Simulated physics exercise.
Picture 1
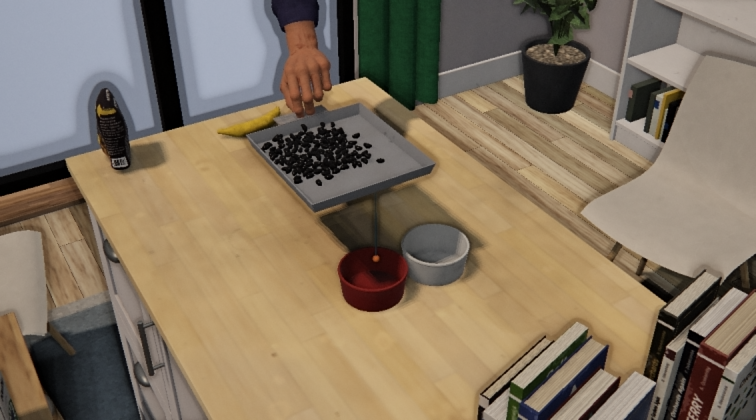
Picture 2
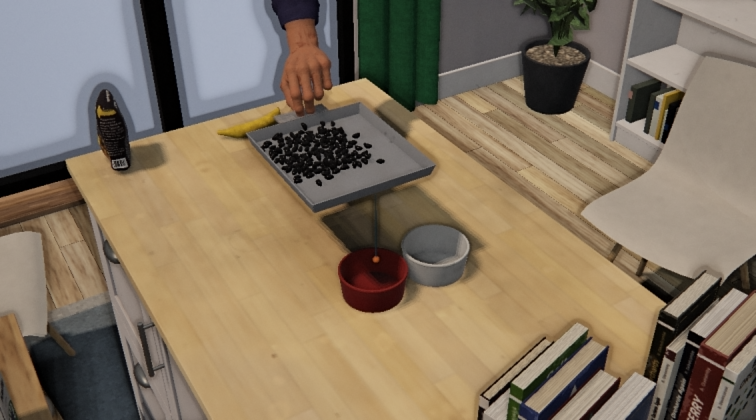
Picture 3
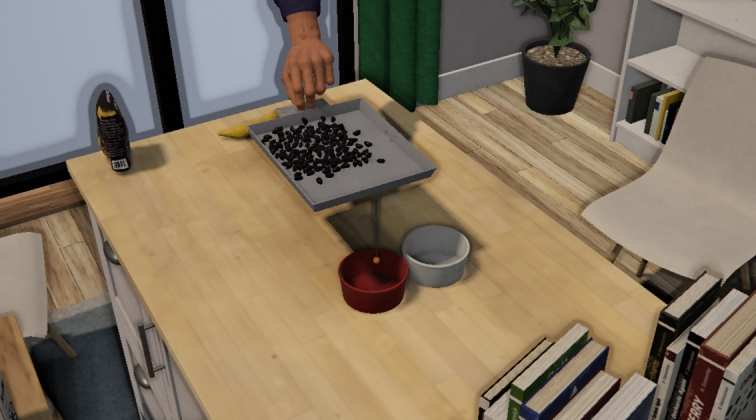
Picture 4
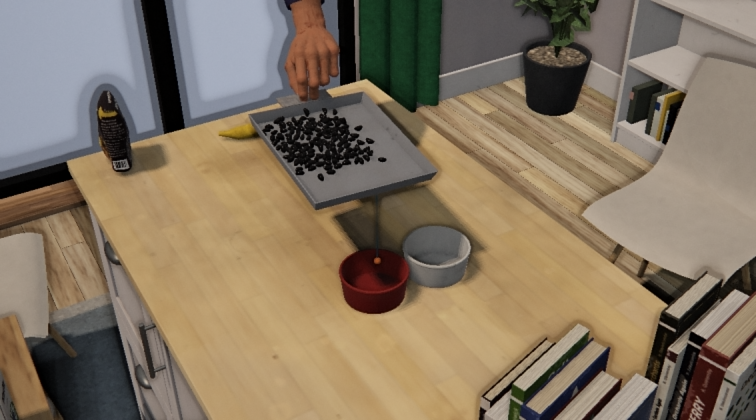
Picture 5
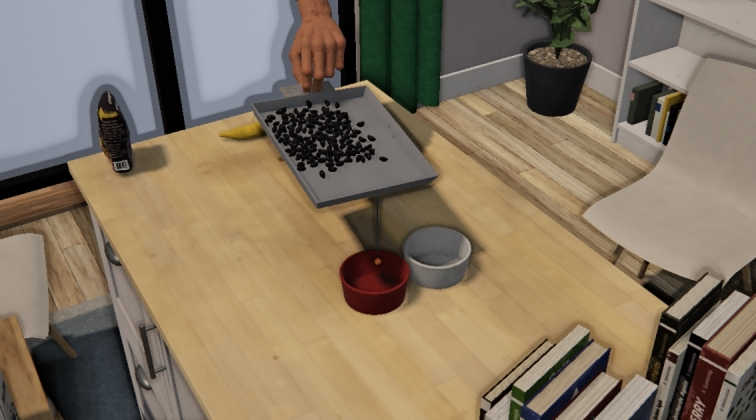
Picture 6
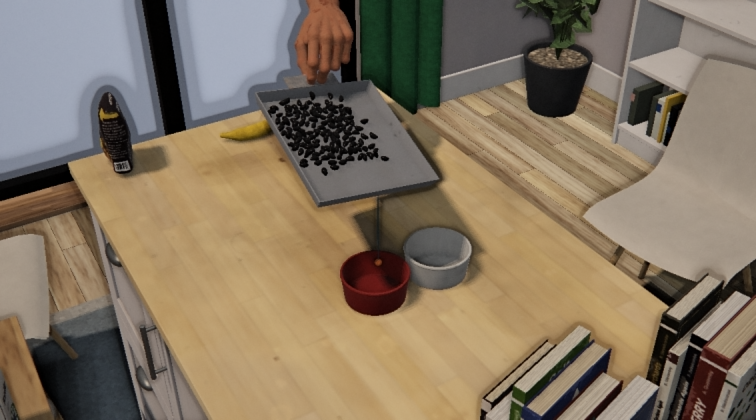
A hand gripped the far end of a gray tray of black beans above a red dish and a pale one, gradually raising that end and tilting the tray slightly toward its right corner.
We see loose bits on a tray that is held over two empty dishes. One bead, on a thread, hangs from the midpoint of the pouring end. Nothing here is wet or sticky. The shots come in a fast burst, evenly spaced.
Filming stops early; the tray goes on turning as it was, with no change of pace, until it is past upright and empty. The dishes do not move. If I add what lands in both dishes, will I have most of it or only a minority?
Catch exceeds half.
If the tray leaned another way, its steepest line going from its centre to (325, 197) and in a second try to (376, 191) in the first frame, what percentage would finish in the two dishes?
About 0 %, then 20 %.
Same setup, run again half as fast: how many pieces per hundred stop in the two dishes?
Close to 80 in a hundred.
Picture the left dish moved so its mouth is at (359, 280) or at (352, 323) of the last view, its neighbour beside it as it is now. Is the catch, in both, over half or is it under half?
At place one in excess of half; at place two not up to half.
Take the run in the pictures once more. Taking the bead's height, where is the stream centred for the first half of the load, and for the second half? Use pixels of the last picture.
Early-half point (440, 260); late-half point (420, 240).
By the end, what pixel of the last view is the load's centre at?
Near (435, 273).
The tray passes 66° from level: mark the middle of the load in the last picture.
Roughly (411, 184).
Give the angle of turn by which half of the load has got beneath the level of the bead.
Near 90 degrees.
Just after the last frame, tray tipped steeply; the larger part on the tray; roughly a quarter in the air.
A moment on, tray tipped past a quarter turn; about a tenth on the tray; just a few in the left dish; roughly half in the right dish; roughly a quarter outside both; about a tenth in the air.
Further on, tray tipped past a quarter turn; just a few in the left dish; roughly two thirds in the right dish; roughly a quarter outside both.
When it is over, tray tipped past a quarter turn; just a few in the left dish; roughly two thirds in the right dish; roughly a quarter outside both.
